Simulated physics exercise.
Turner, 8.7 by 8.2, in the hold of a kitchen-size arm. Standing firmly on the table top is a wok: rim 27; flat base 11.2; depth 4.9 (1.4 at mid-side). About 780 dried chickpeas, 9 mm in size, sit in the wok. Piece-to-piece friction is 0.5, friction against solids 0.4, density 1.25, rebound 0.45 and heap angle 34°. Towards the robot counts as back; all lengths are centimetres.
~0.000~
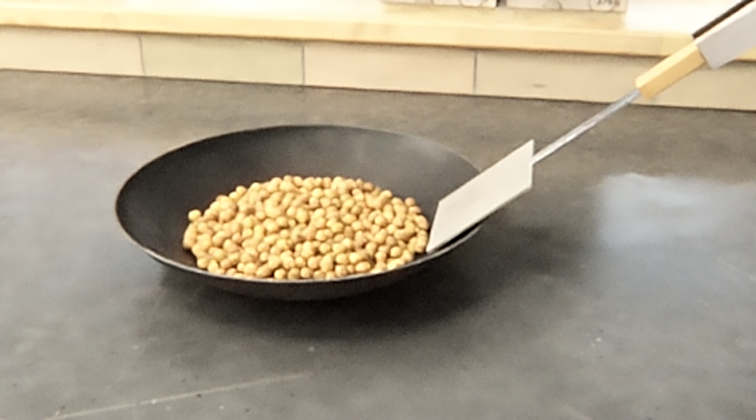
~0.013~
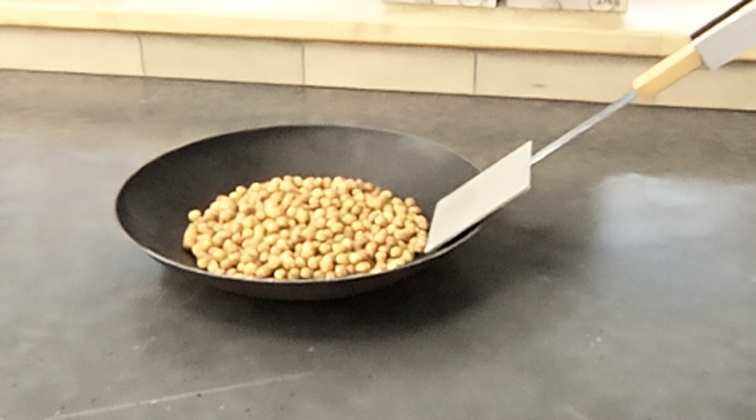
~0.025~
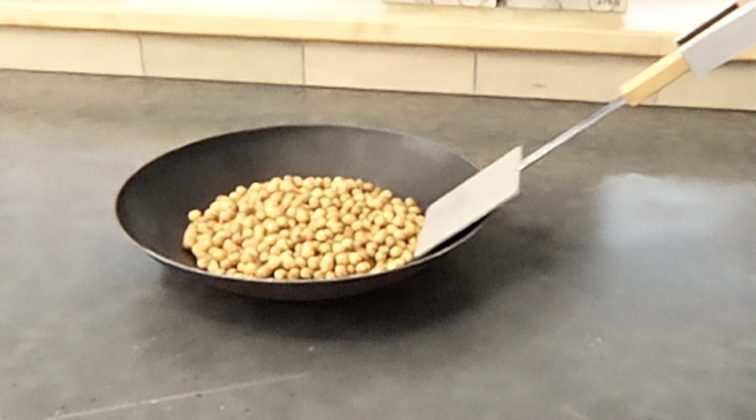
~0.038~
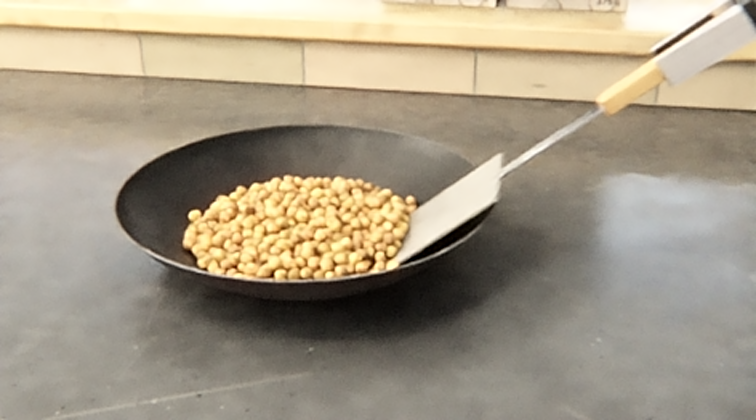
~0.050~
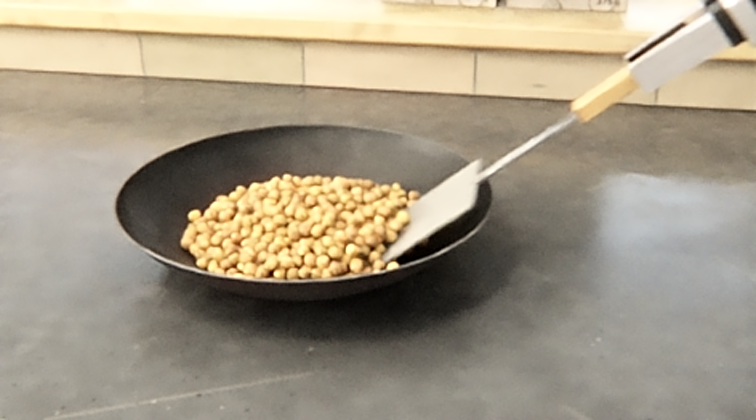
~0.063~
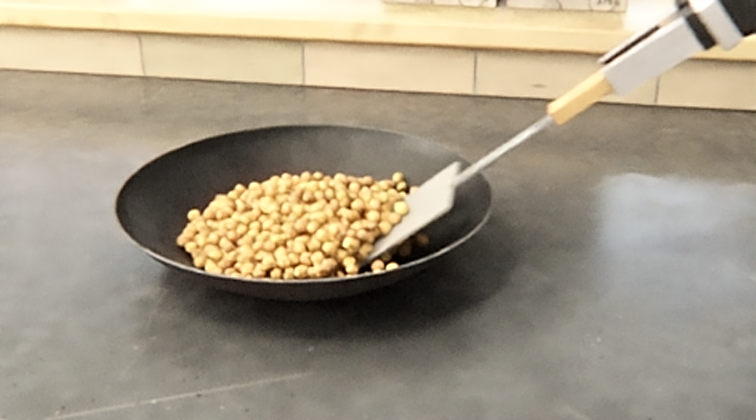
Turner held by a robot arm sliding down and left into a black wok, pushing under the heap of chickpeas.
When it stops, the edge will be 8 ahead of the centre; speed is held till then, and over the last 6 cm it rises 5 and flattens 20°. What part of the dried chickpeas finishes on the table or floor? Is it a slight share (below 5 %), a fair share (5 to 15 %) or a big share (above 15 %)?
It is a big share.
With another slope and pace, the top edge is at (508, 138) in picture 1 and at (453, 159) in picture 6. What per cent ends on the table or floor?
Close to 20 in a hundred.
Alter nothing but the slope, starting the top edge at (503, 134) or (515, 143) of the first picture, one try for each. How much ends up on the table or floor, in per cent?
About 25% and 20%.
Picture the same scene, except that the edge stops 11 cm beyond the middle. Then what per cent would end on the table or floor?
About 40 %.
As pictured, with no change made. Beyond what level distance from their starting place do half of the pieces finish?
I'd put it at close to 4 centimetres.
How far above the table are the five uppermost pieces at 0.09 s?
Some 5 cm.
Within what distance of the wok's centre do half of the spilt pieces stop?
Estimate: Near 52 cm.
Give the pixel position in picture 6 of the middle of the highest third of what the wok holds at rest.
It is centred near (208, 207) in the last view.
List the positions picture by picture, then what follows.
The first frame shows turner top edge at (533, 162), sloping 40°; upper third of the load around (305, 222), from x 190 to 425, top at y 180; 783 in the wok.
The second frame shows turner top edge at (531, 163), sloping 40°; upper third of the load around (305, 222), from x 190 to 425, top at y 180.
The third frame shows turner top edge at (520, 168), sloping 40°; upper third of the load around (305, 222), from x 190 to 425, top at y 180.
The fourth frame shows turner top edge at (499, 176), sloping 40°; upper third of the load around (304, 221), from x 190 to 420, top at y 180.
The fifth frame shows turner top edge at (476, 181), sloping 40°; upper third of the load around (312, 218), from x 190 to 425, top at y 180.
The sixth frame shows turner top edge at (454, 184), sloping 40°; upper third of the load around (314, 217), from x 185 to 425, top at y 180; 783 in the wok.
After 0.09 s, sloping 40°, highest piece 6 above the table; 783 in the wok.
After 0.12 s, sloping 35°, highest piece 8 above the table; 783 in the wok.
After 0.34 s, sloping 20°, highest piece 16 above the table; 581 in the wok, 69 on the table or floor, 133 on the blade or in flight.
After 1.39 s, sloping 20°, highest piece 4 above the table; 580 in the wok, 203 on the table or floor.
At rest, 580 in the wok, 203 on the table or floor. That is 26 % on the table or floor.
